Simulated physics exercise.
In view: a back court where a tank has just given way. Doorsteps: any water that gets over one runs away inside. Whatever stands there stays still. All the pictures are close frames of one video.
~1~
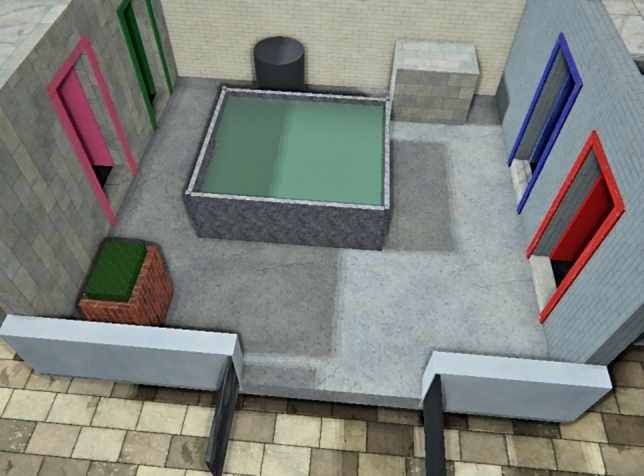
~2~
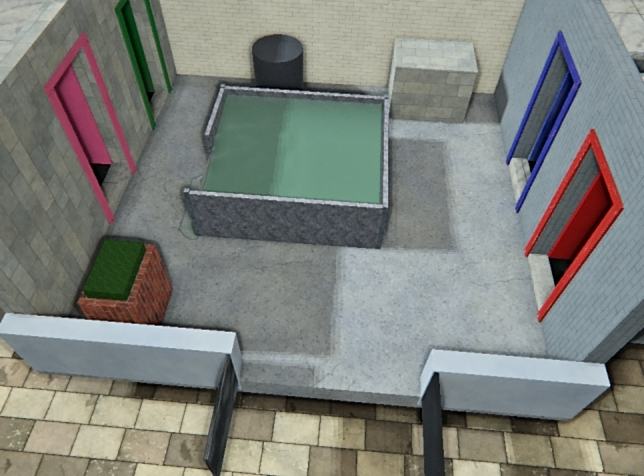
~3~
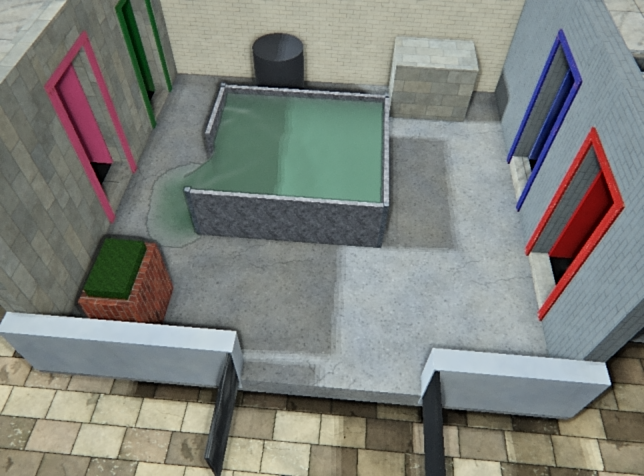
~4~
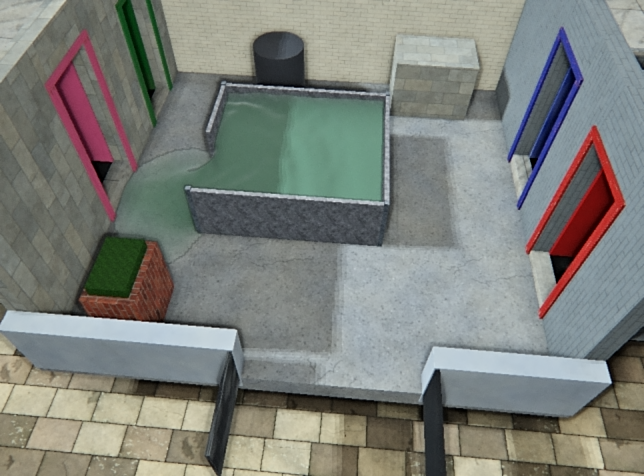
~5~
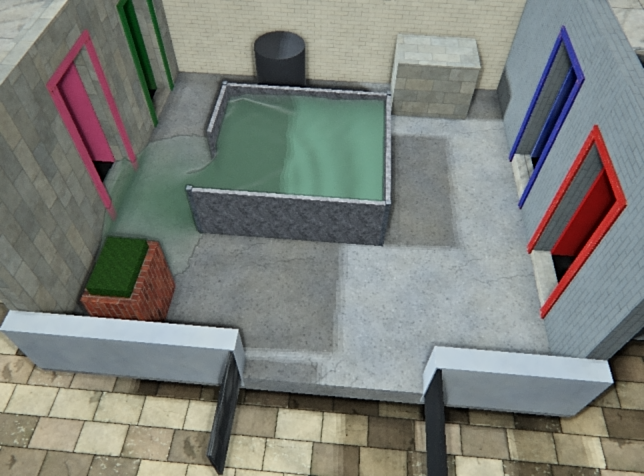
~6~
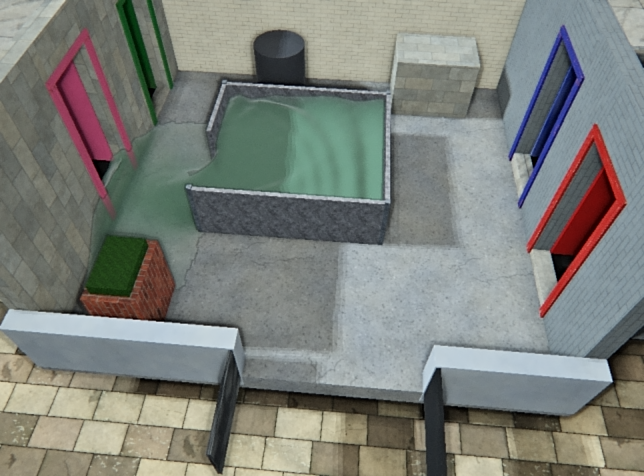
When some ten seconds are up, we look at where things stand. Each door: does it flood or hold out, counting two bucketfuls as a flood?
Result: The red door gets overwhelmed honestly, the blue door copes honestly, the pink door gets overwhelmed honestly, the green door gets overwhelmed honestly.
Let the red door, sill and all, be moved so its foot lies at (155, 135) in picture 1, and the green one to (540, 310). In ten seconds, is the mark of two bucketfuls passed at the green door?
My take is that the green door gets beyond it.
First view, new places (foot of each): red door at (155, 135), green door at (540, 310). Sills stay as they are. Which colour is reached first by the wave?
First comes the pink-painted one.
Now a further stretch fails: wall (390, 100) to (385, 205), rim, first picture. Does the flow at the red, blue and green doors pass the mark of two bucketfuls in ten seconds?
The red door tops the limit, the blue door tops the limit and the green door tops the limit.
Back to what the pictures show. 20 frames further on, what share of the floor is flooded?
60 %.
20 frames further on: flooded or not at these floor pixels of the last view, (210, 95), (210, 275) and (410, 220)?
Result, in that order: Wetted / wetted / not wetted.
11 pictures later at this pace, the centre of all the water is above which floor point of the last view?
I'd point to (245, 193).
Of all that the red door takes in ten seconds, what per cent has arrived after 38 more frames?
Share by then: About 75 in a hundred.
A moment on, water covers 20 % of the floor; the red door not reached, the blue door not reached, the pink door far over two buckets in, the green door wet at the sill, nothing in.
Next, water covers 30 % of the floor; the red door not reached, the blue door not reached, the pink door far over two buckets in, the green door under two buckets in.
Then, water covers 60 % of the floor; the red door not reached, the blue door not reached, the pink door far over two buckets in, the green door under two buckets in.
Later, water covers 90 % of the floor; the red door over two buckets in, the blue door wet at the sill, nothing in, the pink door far over two buckets in, the green door over two buckets in.
In the end, water covers 95 % of the floor; the red door over two buckets in, the blue door wet at the sill, nothing in, the pink door far over two buckets in, the green door far over two buckets in.
